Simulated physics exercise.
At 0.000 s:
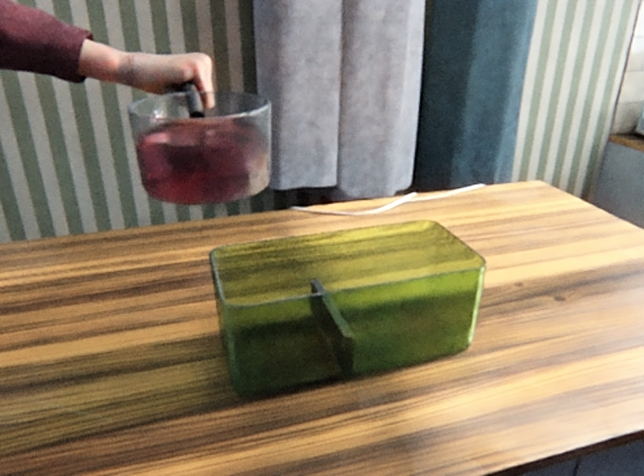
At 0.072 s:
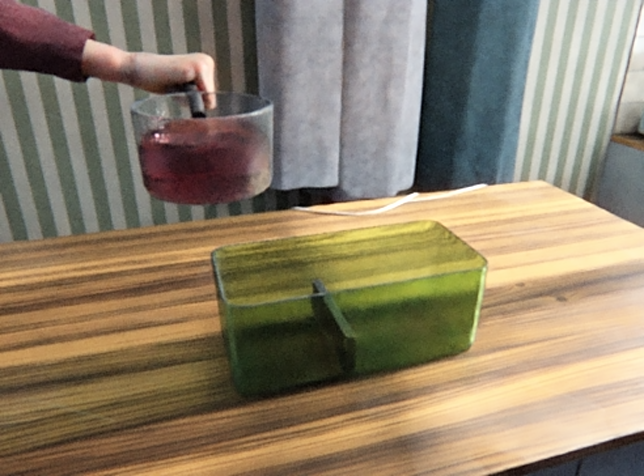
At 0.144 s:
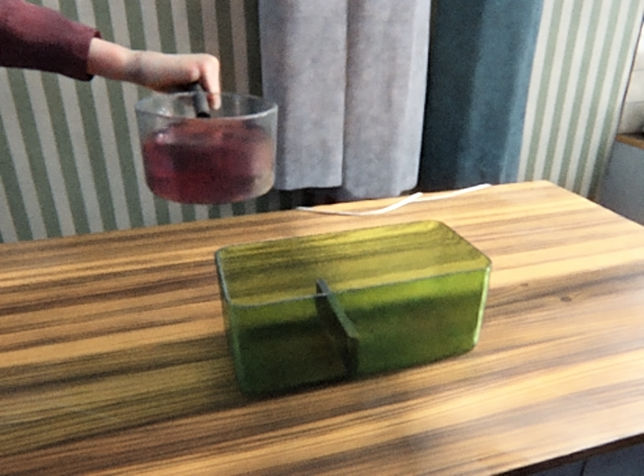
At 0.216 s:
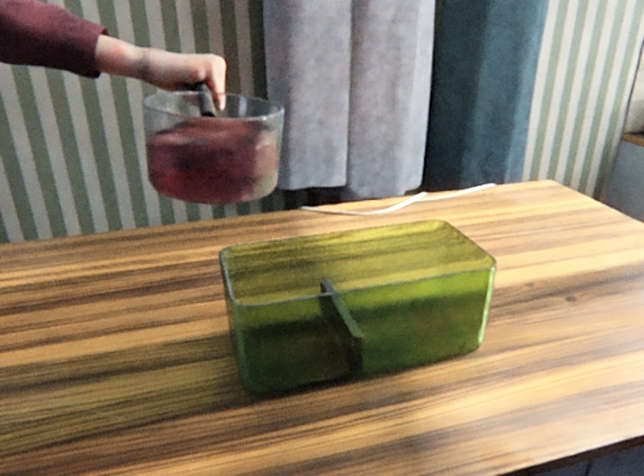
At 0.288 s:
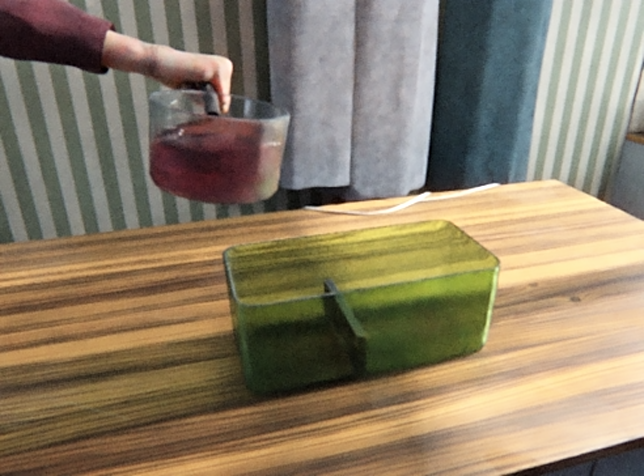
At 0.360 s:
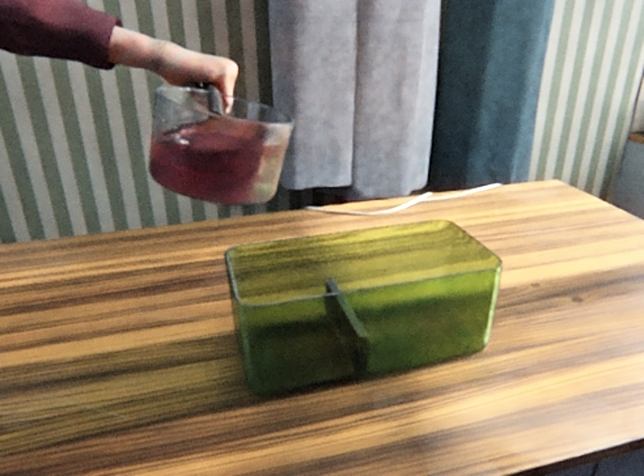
The clip opens on a hand holding a small clear pot of reddish liquid, level, above and to the left of a green, see-through oblong basin with a dark divider on a wood-grained counter. The hand then gradually leans the pot slightly to the right, while the basin stays put.
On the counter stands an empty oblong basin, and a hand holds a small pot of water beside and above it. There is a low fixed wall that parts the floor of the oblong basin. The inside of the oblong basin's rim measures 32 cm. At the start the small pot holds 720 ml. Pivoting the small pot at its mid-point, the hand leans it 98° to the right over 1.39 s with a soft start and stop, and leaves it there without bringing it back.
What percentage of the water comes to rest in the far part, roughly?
52 %.
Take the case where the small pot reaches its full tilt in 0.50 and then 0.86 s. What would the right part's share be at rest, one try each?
25 and 45 %.
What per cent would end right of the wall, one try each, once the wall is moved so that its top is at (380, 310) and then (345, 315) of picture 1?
First 10, then 35 per cent.
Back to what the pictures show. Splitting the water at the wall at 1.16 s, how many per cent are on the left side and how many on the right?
I'd put the left at some 16 and the right at some 48.
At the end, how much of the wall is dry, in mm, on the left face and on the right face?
Near 38 mm for the left and near 40 mm for the right.
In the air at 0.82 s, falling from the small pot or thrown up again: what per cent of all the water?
Some 22 per cent.
Then, 0.82 s in, the tilt is 63° and 72 per cent is still to pour, 3 is left of the wall and 2 right of it.
Then, 1.16 s in, the tilt is 91° and 21 per cent is still to pour, 16 is left of the wall and 48 right of it.
Then, 1.51 s in, the tilt is 98° and 3 per cent is still to pour, 41 is left of the wall and 52 right of it.
Then, 1.89 s in, the tilt is 98° and 0 per cent is still to pour, 46 is left of the wall and 52 right of it.
Finally, 47 per cent lies left of the wall, 52 right of it and 1 outside.
